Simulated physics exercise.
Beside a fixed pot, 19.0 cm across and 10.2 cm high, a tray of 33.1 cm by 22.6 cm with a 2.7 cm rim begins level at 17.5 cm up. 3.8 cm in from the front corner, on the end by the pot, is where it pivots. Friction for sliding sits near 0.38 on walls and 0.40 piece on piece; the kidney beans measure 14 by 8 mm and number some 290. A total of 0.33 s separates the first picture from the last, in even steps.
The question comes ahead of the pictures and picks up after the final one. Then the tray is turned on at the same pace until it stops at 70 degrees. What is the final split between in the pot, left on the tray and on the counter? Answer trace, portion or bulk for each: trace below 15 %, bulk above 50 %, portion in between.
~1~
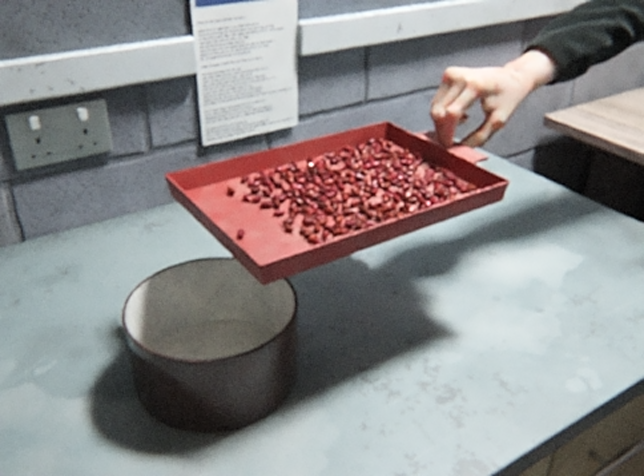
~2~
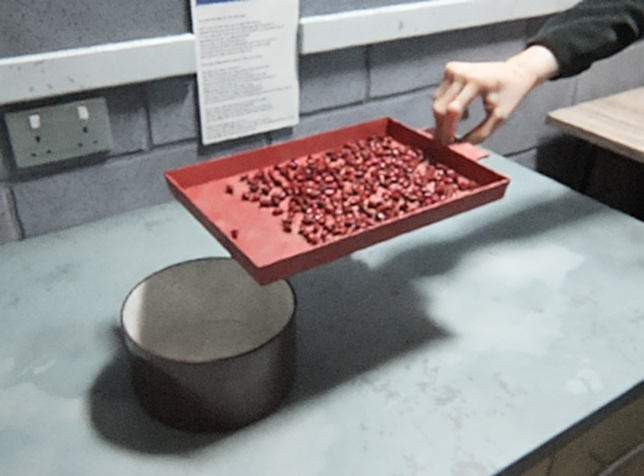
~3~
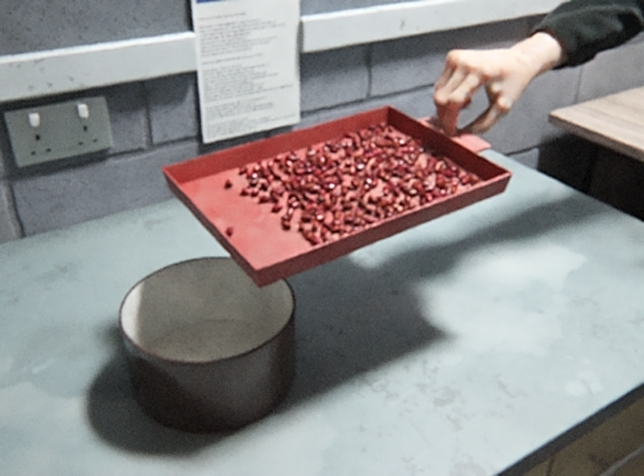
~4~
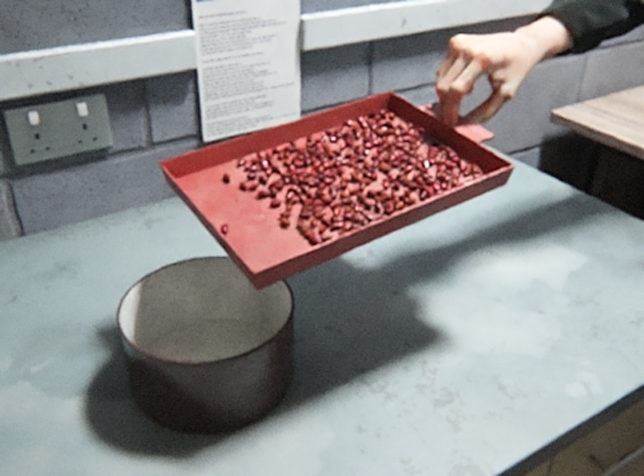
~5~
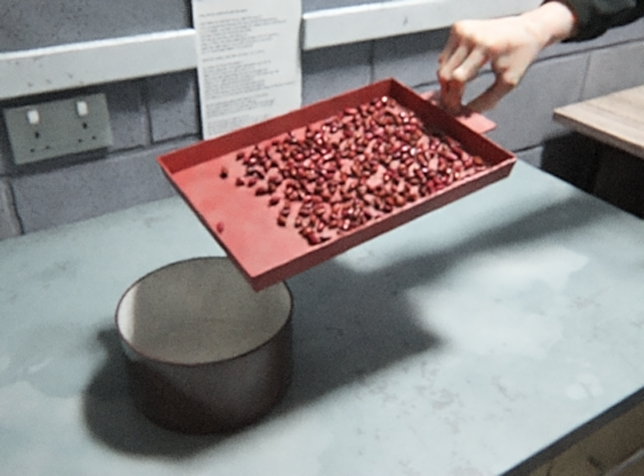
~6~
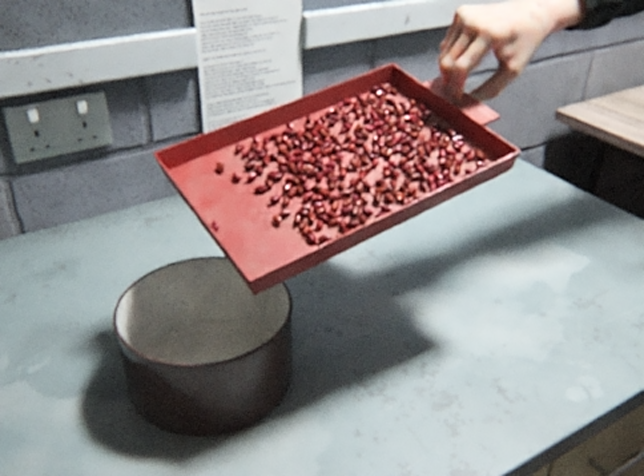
Pot: Trace. Tray: Portion. Counter: Bulk.
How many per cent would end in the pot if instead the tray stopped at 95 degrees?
About 5 in a hundred would end up in the pot.
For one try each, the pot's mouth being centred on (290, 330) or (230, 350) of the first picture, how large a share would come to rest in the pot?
Close to 60 in a hundred, then close to 70 in a hundred.
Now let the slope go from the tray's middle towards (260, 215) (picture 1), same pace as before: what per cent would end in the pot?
Roughly 15 percent of them.
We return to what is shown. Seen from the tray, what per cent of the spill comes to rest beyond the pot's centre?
I'd put it at close to 70 per cent.
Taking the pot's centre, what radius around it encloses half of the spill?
I'd say close to 18 centimetres.
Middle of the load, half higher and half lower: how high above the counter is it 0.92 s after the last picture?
Roughly 22 centimetres, more or less.
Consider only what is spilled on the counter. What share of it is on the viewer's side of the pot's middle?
Estimate: Close to 100 per cent of the pieces.
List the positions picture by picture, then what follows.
Tray tilt 0 degrees, front corners at (262, 262) and (505, 180); middle of the pieces at (358, 185); pot at (211, 303), in the first frame.
Tray tilt 1 degrees, front corners at (261, 263) and (506, 178); middle of the pieces at (358, 183), in the second frame.
Tray tilt 3 degrees, front corners at (258, 265) and (508, 172), lowest corner left front; middle of the pieces at (358, 176), in the third frame.
Tray tilt 7 degrees, front corners at (256, 268) and (510, 164), lowest corner left front; middle of the pieces at (358, 168), in the fourth frame.
Tray tilt 10 degrees, front corners at (254, 272) and (512, 157), lowest corner left front; middle of the pieces at (358, 161), in the fifth frame.
Tray tilt 13 degrees, front corners at (252, 276) and (515, 151), lowest corner left front; middle of the pieces at (358, 154); pot at (204, 305), in the sixth frame.
Then, 0.55 s after the last picture, tilt 40 degrees; the tray holds 100 %, the pot 0 %.
Then, 0.92 s after the last picture, tilt 58 degrees; the tray holds 100 %, the pot 0 %.
Then, 1.38 s after the last picture, tilt 70 degrees; the tray holds 65 %, the pot 0 %.
In the end, pot 5 %, tray 25 %, counter 70 %.
